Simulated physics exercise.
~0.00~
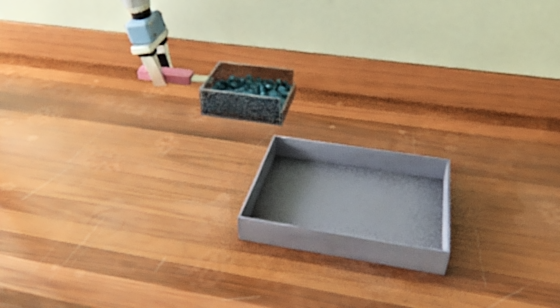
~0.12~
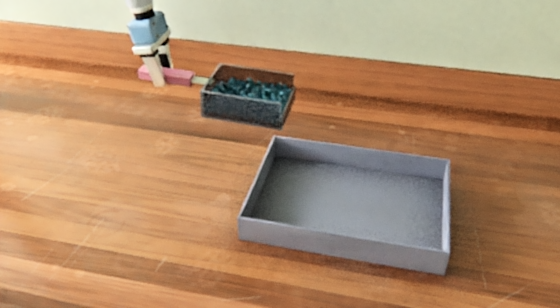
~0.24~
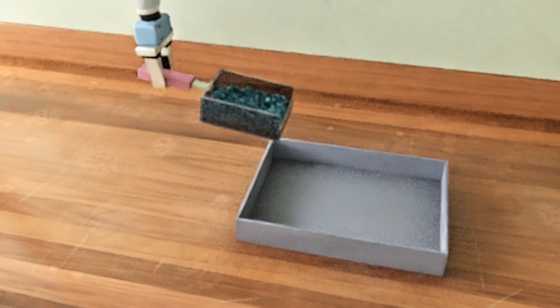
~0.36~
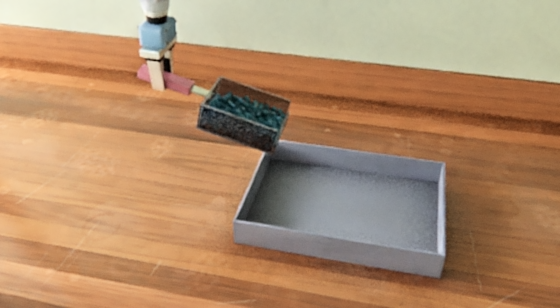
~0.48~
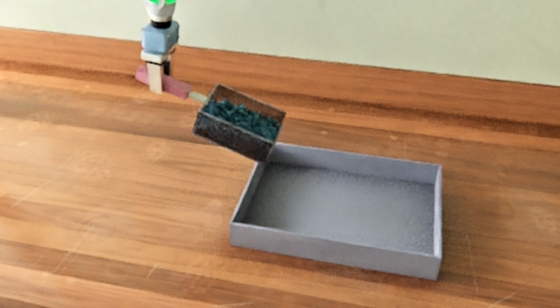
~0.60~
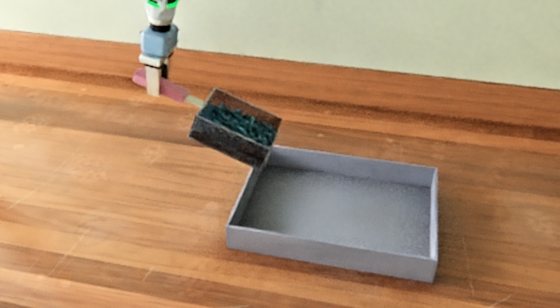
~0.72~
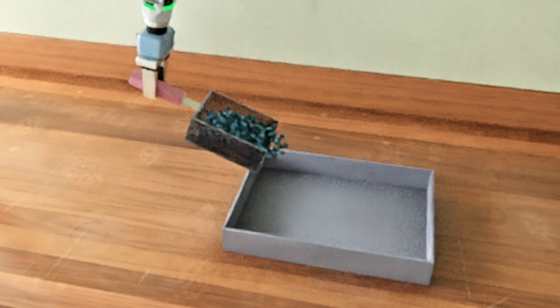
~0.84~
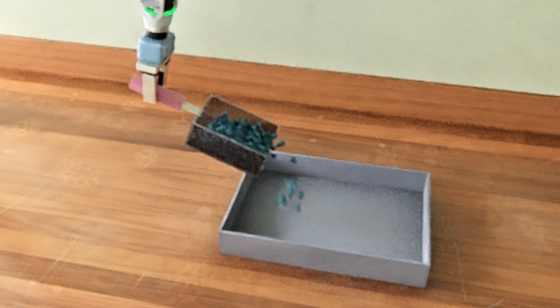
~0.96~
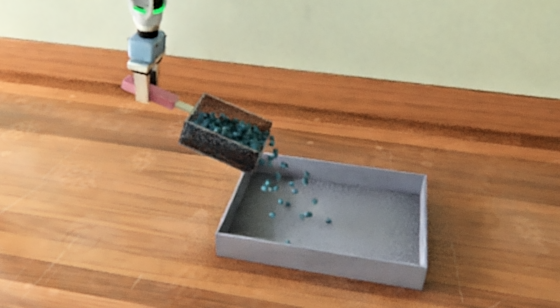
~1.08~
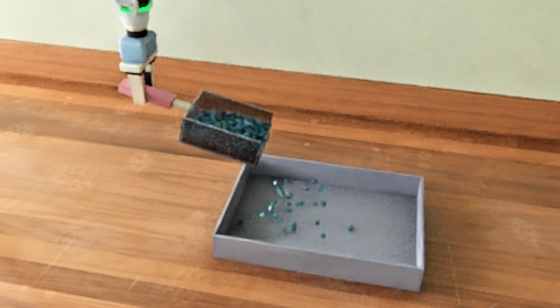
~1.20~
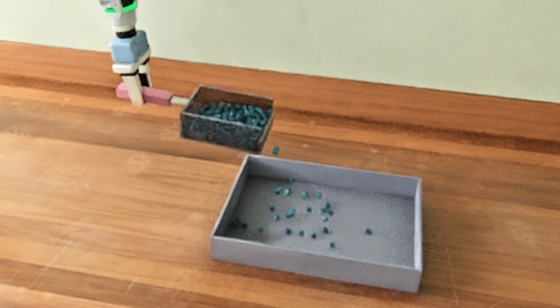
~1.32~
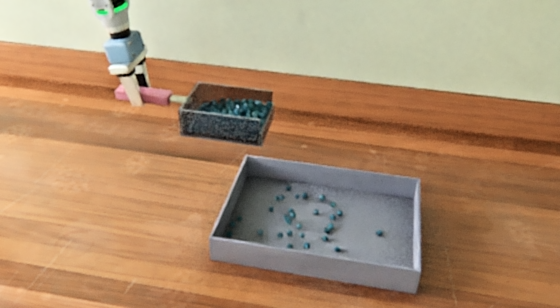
A robot arm tips a box, spills some teal beads into a gray tray, then levels it.
